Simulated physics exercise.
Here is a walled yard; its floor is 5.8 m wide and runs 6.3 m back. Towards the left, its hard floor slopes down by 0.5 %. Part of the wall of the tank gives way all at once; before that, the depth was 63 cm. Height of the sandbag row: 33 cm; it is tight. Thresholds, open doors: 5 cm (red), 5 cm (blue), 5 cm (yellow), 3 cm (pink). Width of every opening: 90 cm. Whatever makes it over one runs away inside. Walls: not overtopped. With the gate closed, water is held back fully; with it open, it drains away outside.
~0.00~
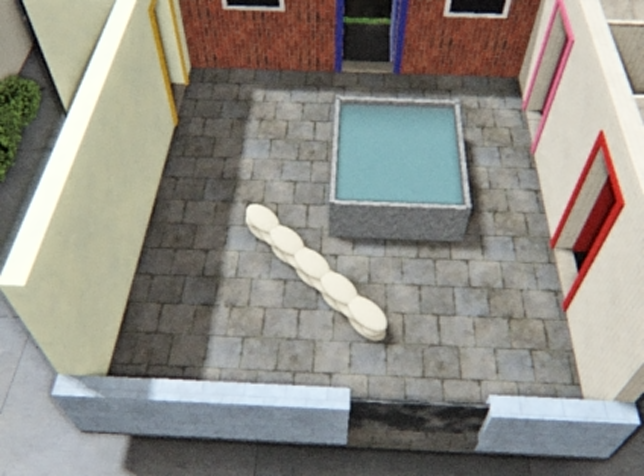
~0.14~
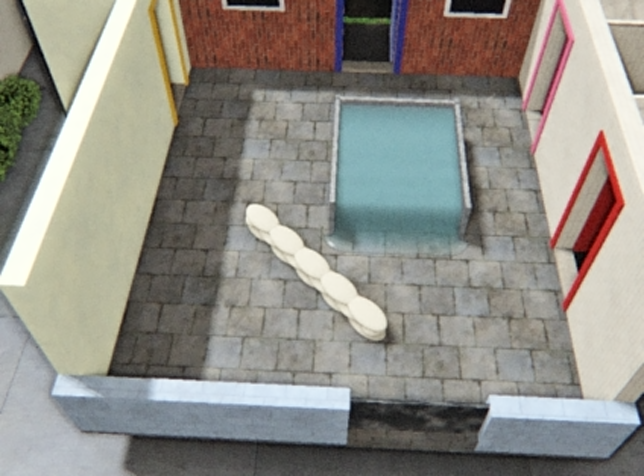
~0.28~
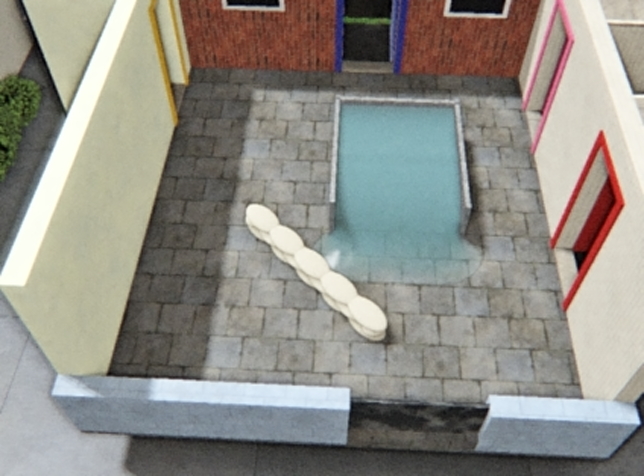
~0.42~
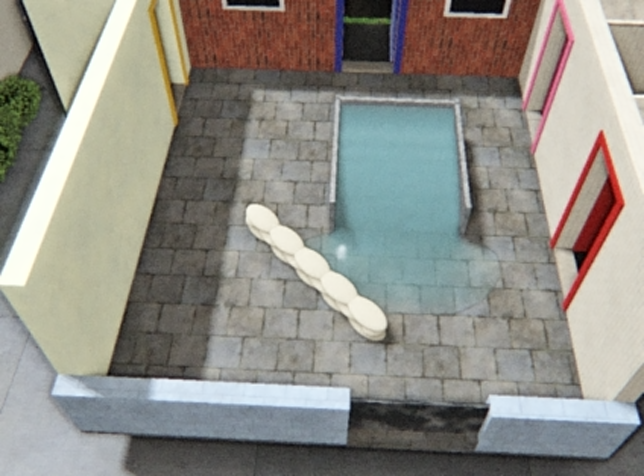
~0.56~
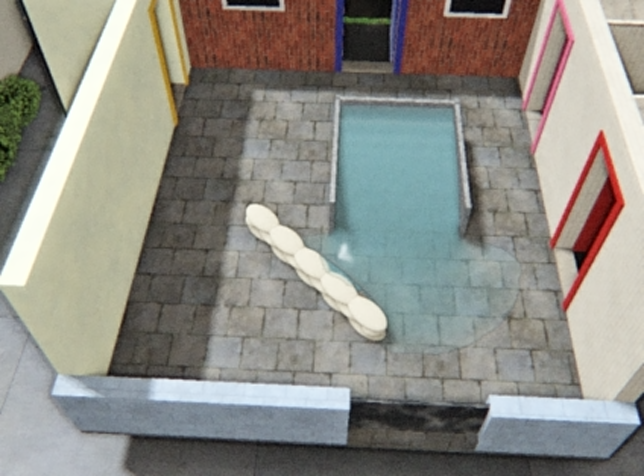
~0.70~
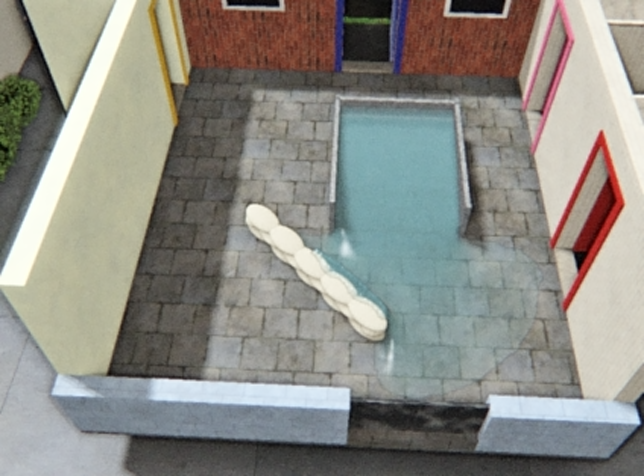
Water pours from the front of a raised stone tank in a walled yard as its near side gives way, spreading forward across the grey paving, then reaching a diagonal row of pale sandbags and fanning out toward the right.
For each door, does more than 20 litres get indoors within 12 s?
As I see it, at the red door it looks set to land over the limit; at the blue door it looks set to land under the limit; at the yellow door it looks set to land over the limit; at the pink door it looks set to land over the limit.
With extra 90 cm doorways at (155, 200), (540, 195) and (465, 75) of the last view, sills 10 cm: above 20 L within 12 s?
Taking them in order, the first gets too little, the second too little and the third enough.
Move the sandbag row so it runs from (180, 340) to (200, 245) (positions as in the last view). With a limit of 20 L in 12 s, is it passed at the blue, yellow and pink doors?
Then the blue door is too much, the yellow door is too much, and the pink door is too much.
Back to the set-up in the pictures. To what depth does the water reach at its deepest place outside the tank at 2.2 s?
Some 52 cm deep.
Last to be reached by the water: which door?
Blue.
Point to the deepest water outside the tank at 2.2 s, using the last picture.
Around (576, 426).
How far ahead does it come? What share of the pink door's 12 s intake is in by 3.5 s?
About 0 per cent.
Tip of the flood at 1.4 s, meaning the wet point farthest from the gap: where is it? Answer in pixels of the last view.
(576, 426).
After 1.4 s water covers 25 % of the floor and is deepest (40 cm) near (347, 287); red door 4 cm at the sill, 0 L in, blue door not reached, yellow door not reached, pink door not reached.
After 2.2 s water covers 35 % of the floor and is deepest (52 cm) near (576, 426); red door 2 cm at the sill, 0 L in, blue door not reached, yellow door not reached, pink door not reached.
After 3.5 s water covers 65 % of the floor and is deepest (28 cm) near (558, 331); red door 12 cm at the sill, 15 L in, blue door not reached, yellow door not reached, pink door not reached.
After 7.0 s water covers 90 % of the floor and is deepest (12 cm) near (115, 404); red door 8 cm at the sill, 90 L in, blue door 5 cm at the sill, 1 L in, yellow door 7 cm at the sill, 2 L in, pink door 6 cm at the sill, 5 L in.
After 12.0 s water covers 95 % of the floor and is deepest (11 cm) near (153, 207); red door 4 cm at the sill, 96 L in, blue door 5 cm at the sill, 1 L in, yellow door 10 cm at the sill, 74 L in, pink door 5 cm at the sill, 35 L in.
